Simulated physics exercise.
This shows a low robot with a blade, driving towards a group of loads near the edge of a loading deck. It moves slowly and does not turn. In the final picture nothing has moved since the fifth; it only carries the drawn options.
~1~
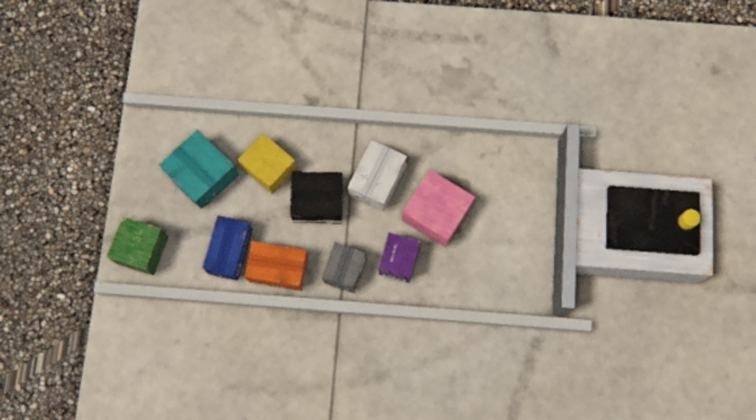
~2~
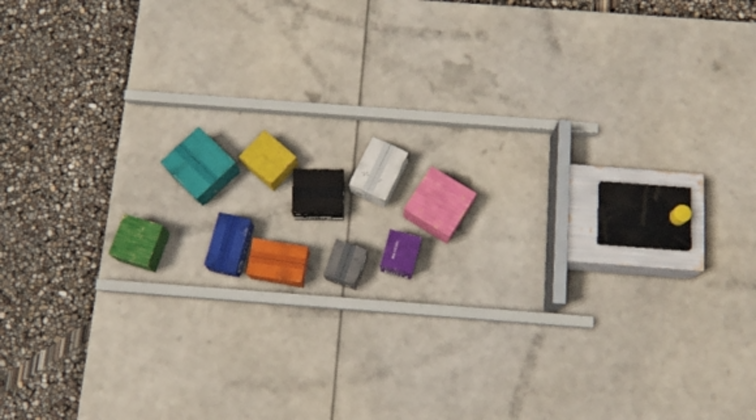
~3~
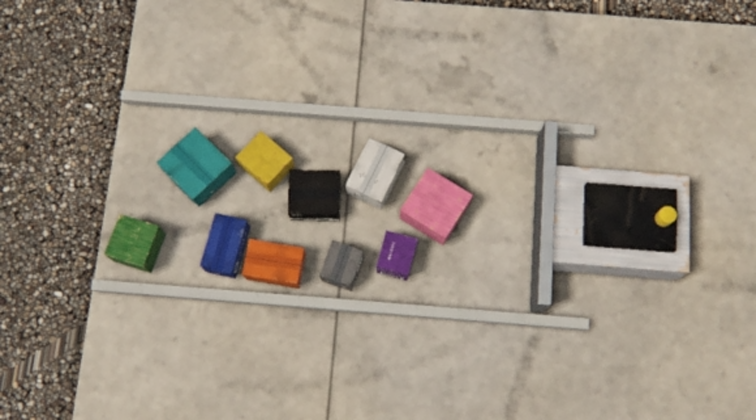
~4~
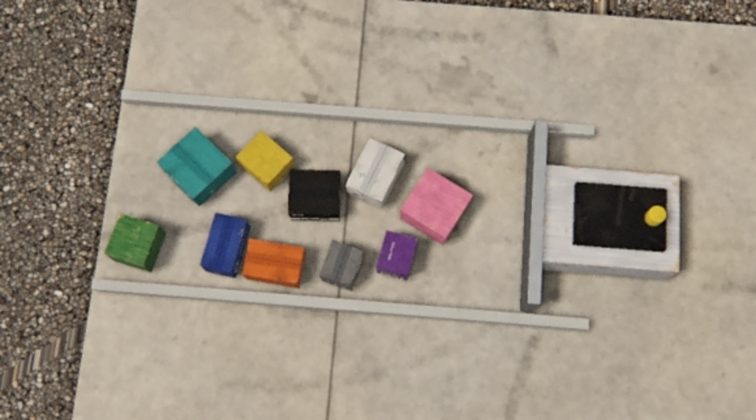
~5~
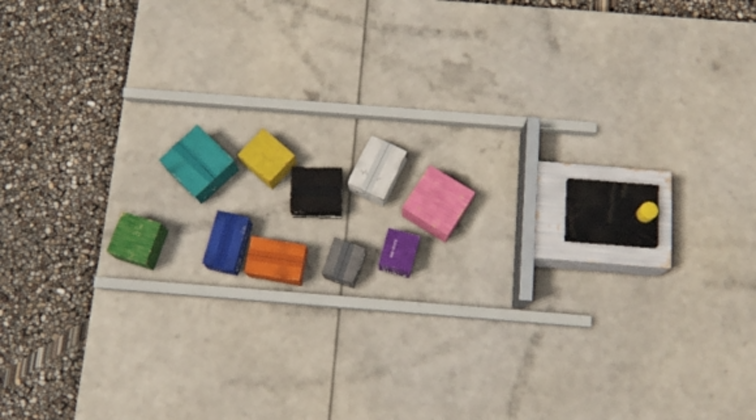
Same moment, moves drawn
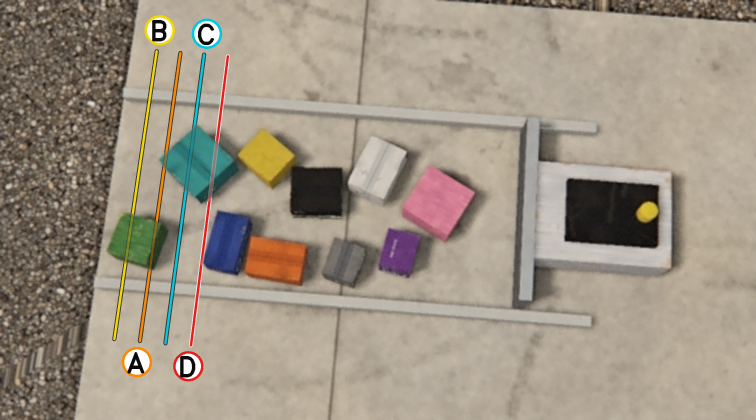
On a pale concrete deck, a low white robot with a wide grey blade sits between two rails, to the right of a loose group of coloured boxes. It creeps slowly left in a straight line, narrowing the gap to the pink and purple boxes, while the boxes stay where they are, untouched.
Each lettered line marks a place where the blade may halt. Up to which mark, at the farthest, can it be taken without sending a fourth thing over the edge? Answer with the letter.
No farther than D.
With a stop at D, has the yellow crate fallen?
No.
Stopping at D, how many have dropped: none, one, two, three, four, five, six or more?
Three.
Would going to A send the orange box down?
Yes.
On the marked copy, A at (161, 192); B at (136, 190); C at (185, 194); D at (210, 195).
With D. Early on, robot (487, 203); purple box (385, 258); white parcel (355, 167).
Further on, robot (372, 194); green crate (113, 242); blue box (152, 239).
At the end, robot (281, 187); green crate over the edge; blue box over the edge; three fallen.
As for the rest, A drops six; B drops nine; C drops five.
